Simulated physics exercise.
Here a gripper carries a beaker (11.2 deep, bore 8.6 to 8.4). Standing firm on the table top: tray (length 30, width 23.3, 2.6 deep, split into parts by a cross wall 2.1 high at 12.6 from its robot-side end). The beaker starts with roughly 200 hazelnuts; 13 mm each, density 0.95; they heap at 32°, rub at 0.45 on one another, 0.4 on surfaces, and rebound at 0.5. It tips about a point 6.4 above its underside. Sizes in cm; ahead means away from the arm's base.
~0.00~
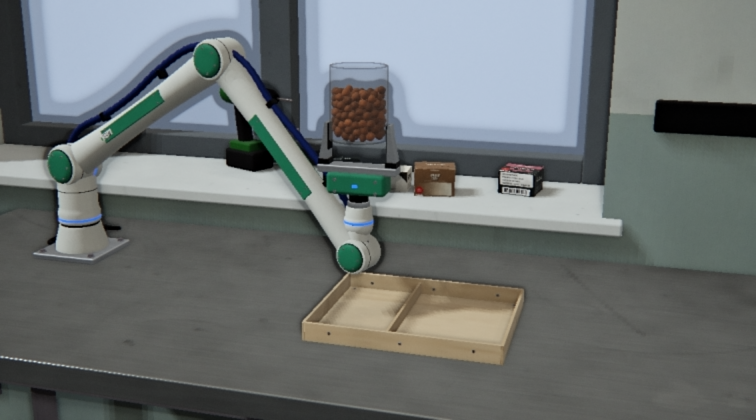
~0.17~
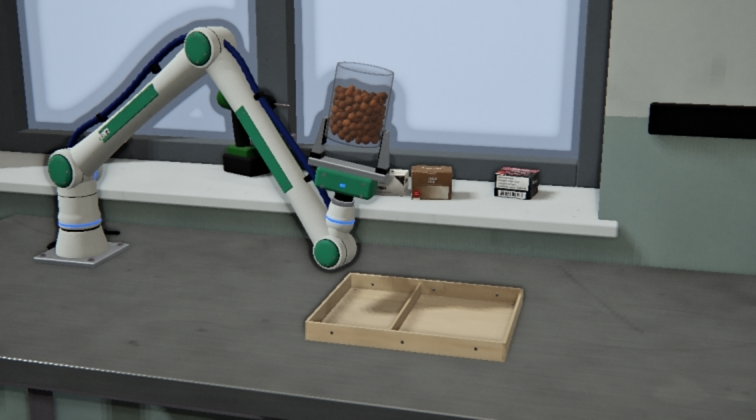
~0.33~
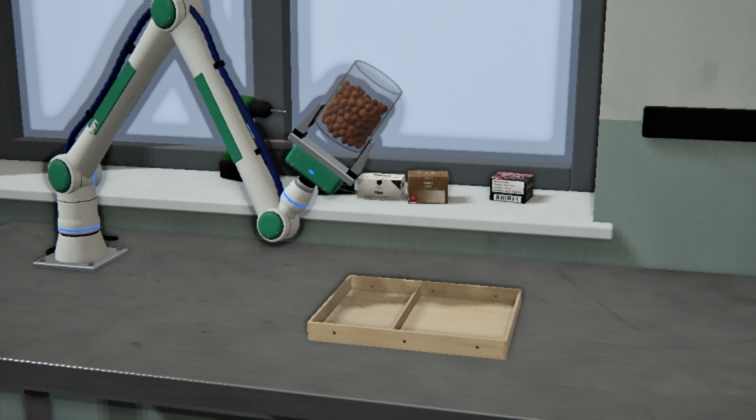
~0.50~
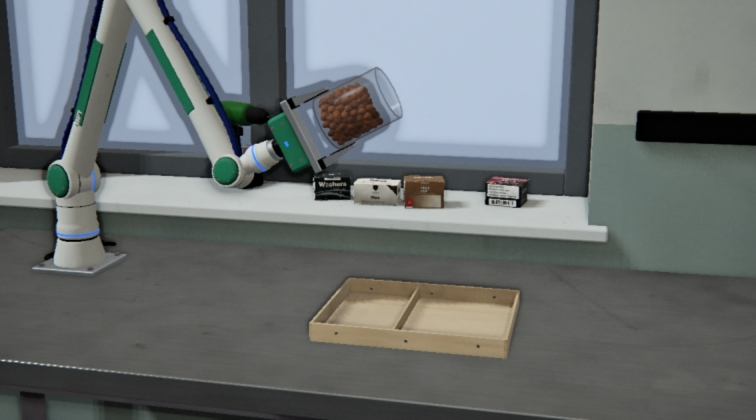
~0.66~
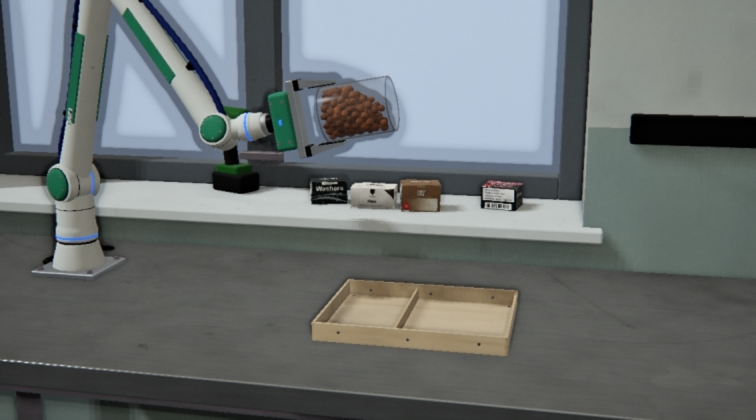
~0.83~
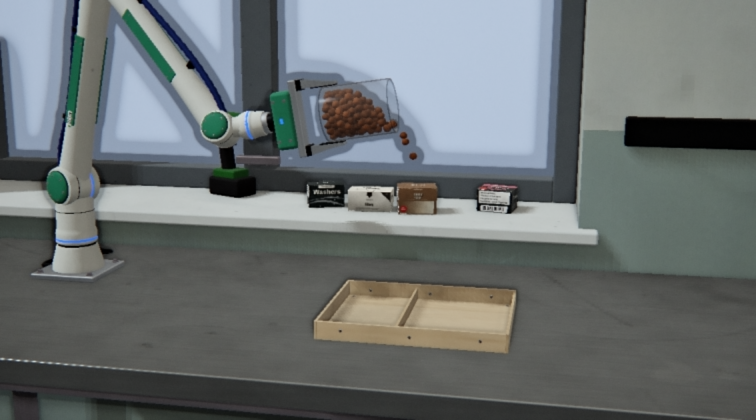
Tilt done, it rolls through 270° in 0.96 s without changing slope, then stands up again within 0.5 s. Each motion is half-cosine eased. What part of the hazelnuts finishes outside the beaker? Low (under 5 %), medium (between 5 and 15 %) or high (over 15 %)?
Share outside the beaker: High (over 15 %).
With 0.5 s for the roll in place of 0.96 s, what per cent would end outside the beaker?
Then about 10 per cent.
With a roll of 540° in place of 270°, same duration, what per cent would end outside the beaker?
Then about 25 per cent.
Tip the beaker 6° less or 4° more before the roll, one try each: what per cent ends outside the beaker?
About 10 and 30 per cent.
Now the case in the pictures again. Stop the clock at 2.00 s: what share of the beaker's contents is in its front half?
Roughly 40 per cent.
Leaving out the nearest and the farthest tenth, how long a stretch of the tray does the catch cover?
About 14 cm.
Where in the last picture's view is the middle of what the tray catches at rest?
At about (451, 318).
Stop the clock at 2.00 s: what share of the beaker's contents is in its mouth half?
Some 35 per cent.
By 1.41 s, tipped 81°, highest piece 38 above the table; 183 in the beaker, 4 in the far-side part, 8 in flight or on a rim.
By 2.00 s, tipped 51°, highest piece 37 above the table; 157 in the beaker, 28 in the far-side part, 4 on the table or floor, 6 in flight or on a rim.
By 2.49 s, upright, highest piece 37 above the table; 157 in the beaker, 32 in the far-side part, 5 on the table or floor, 1 in the robot-side part.
By 3.19 s, upright, highest piece 37 above the table; 157 in the beaker, 32 in the far-side part, 5 on the table or floor, 1 in the robot-side part.
Final count, 157 in the beaker, 32 in the far-side part, 5 on the table or floor, 1 in the robot-side part. That is 19 % outside the beaker.
